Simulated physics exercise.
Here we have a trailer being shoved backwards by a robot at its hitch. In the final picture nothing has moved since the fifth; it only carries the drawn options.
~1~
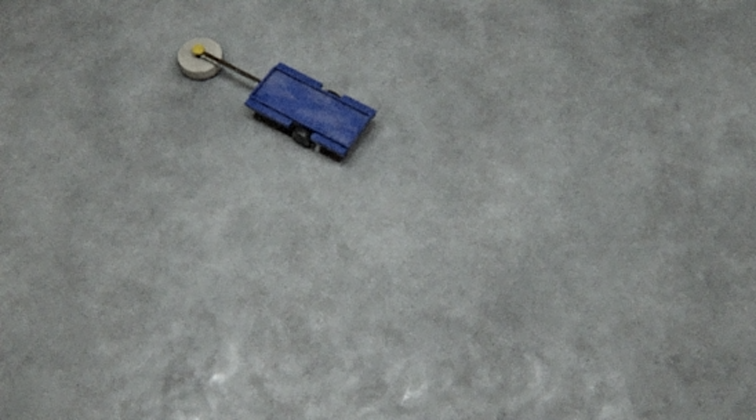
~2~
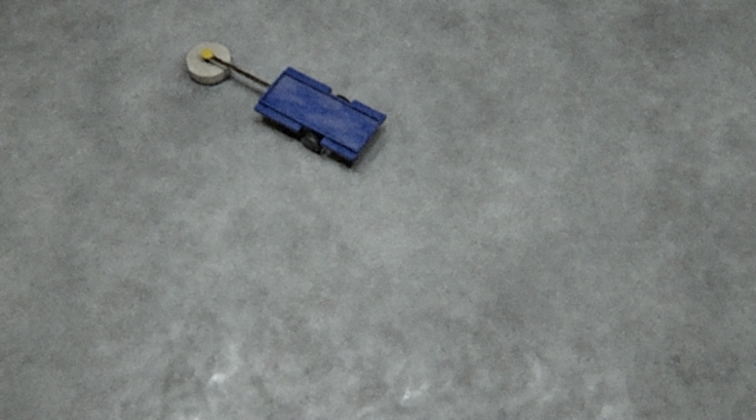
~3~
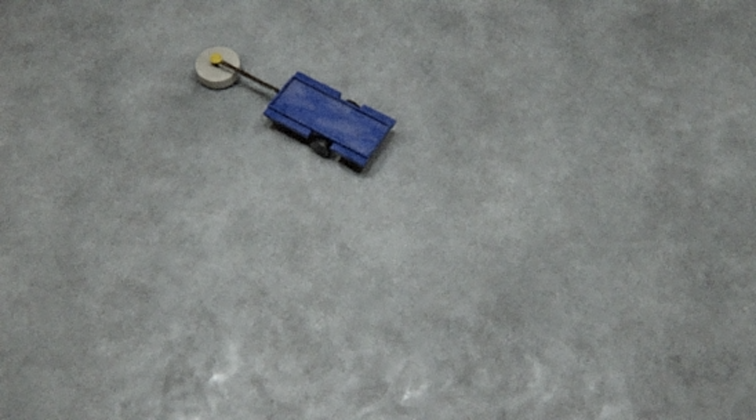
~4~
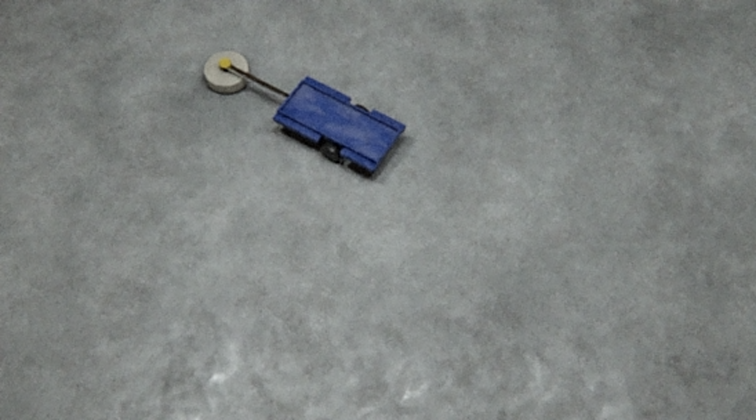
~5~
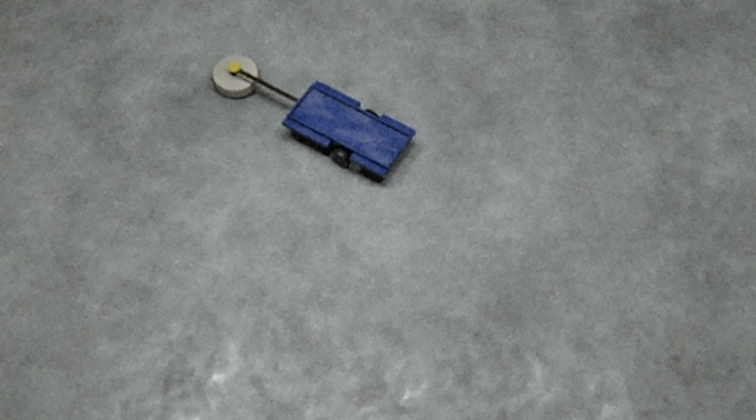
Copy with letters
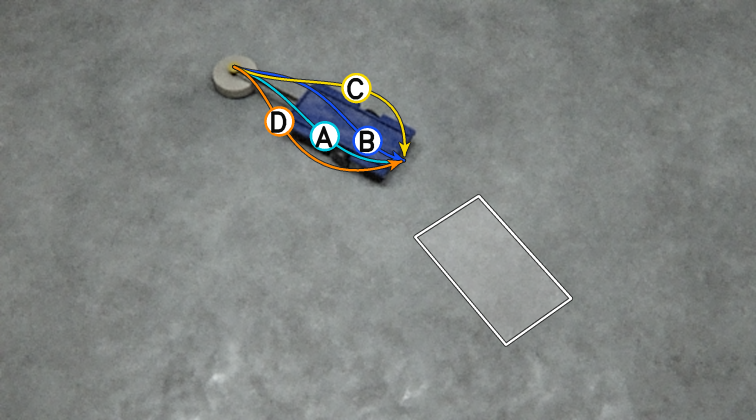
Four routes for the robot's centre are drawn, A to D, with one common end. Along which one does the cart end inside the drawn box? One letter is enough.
Only C brings the cart into the box.
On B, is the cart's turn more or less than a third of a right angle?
Less.
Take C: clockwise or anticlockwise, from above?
On that route, clockwise.
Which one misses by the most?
Route D.
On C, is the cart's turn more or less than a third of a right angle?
It turns less than that.
On the copy, A from (234, 67) via (308, 120) to (404, 160); B from (234, 67) via (324, 98) to (404, 160); C from (234, 67) via (348, 86) to (405, 155); D from (234, 67) via (298, 145) to (401, 161); the bay at (492, 267).
On C. First, robot (313, 89), cart (412, 163).
Then, robot (388, 111), cart (457, 211).
Finally, robot (404, 167), cart (494, 267); the cart stands in the bay.
By contrast, A leaves the cart at (545, 200), out of the bay; B leaves the cart at (523, 241), out of the bay; D leaves the cart at (549, 161), out of the bay.
